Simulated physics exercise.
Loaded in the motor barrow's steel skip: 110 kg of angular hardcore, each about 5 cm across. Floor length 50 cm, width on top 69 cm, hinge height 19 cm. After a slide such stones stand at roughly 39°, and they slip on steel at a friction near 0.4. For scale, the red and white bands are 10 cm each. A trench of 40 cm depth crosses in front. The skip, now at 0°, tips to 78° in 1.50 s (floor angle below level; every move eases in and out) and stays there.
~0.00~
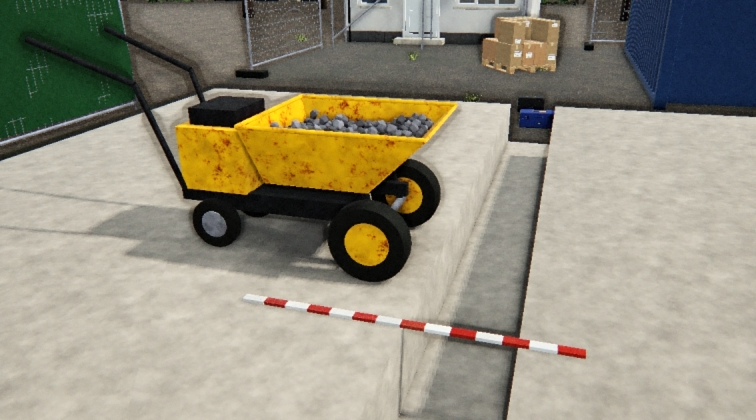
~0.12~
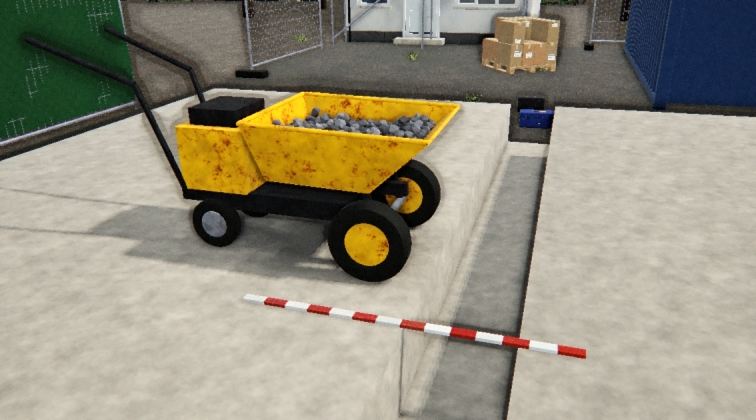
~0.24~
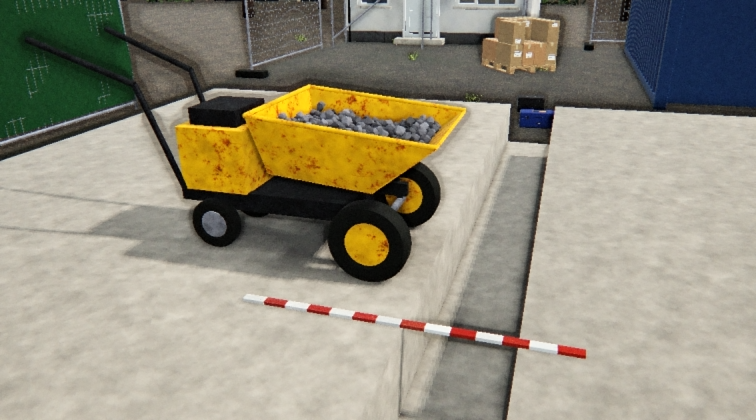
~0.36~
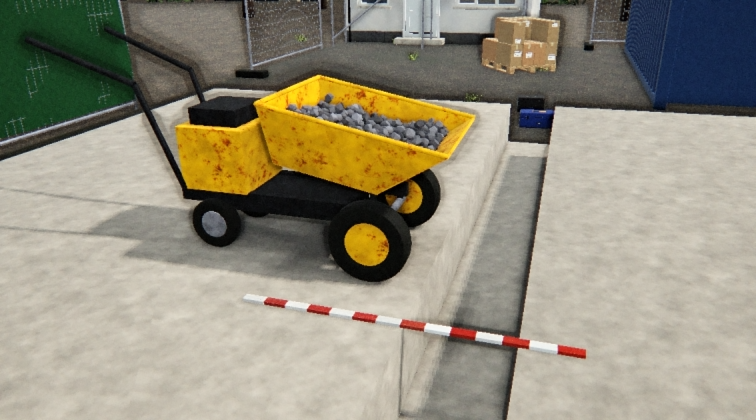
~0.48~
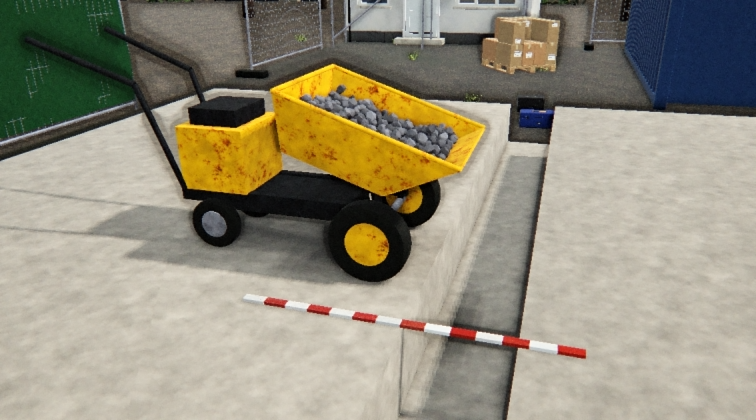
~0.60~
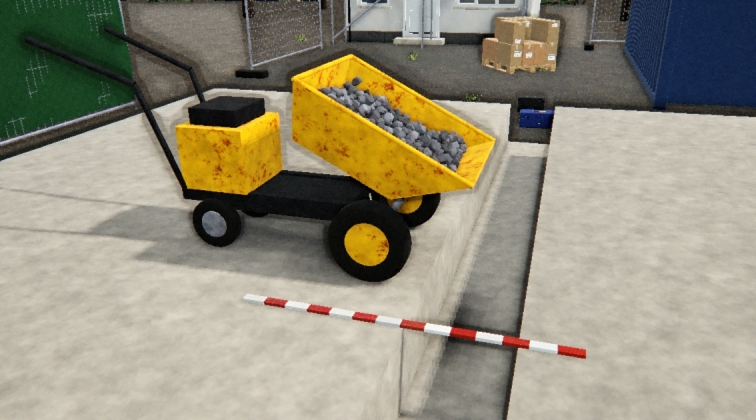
A yellow, rust-spotted motor barrow loaded with grey stones stands on a pale concrete slab at a building site, seen from slightly above and to the side. Its black handles rise at the left, a red-and-white striped pole lies in front across a narrow trench, and cardboard boxes sit behind. The skip tilts steadily forward to the right, its back rising, while the wheels and camera stay still.
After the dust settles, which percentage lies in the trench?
Close to 74 in a hundred.
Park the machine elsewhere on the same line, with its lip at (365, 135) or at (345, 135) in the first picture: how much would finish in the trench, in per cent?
About 100 and 100 per cent.
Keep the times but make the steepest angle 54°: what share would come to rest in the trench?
In that case some 20 per cent.
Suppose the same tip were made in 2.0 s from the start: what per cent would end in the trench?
Then about 75 per cent.
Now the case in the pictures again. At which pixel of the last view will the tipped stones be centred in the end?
Near (509, 320).
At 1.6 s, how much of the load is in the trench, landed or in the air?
Some 40 per cent.
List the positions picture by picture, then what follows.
The skip is at 0°, its lip at (426, 141); the top of the load is at (398, 122), in the first picture.
Lip at (428, 143), floor tilted 1°, highest stones at (386, 121); the stones move at 0.2 m/s on average, in the second picture.
Lip at (436, 148), floor tilted 5°, highest stones at (331, 116); the stones move at 0.3 m/s on average, in the third picture.
Lip at (448, 157), floor tilted 11°, highest stones at (321, 109); the stones move at 0.4 m/s on average, in the fourth picture.
Lip at (460, 170), floor tilted 19°, highest stones at (332, 99); the stones move at 0.5 m/s on average, in the fifth picture.
Lip at (473, 187), floor tilted 27°, highest stones at (343, 92); the stones move at 0.6 m/s on average, in the sixth picture.
After 1.1 s the floor is at 66°; 100 % in the skip; the foremost stones are at (500, 232).
After 1.6 s the floor is at 78°; 46 % in the skip, 38 % in the trench, 16 % past the trench; the foremost stones are at (596, 269).
After 2.0 s the floor is at 78°; 16 % in the skip, 60 % in the trench, 24 % past the trench; the foremost stones are at (664, 291).
After 3.9 s the floor is at 78°; 2 % in the skip, 74 % in the trench, 24 % past the trench; the foremost stones are at (671, 295).
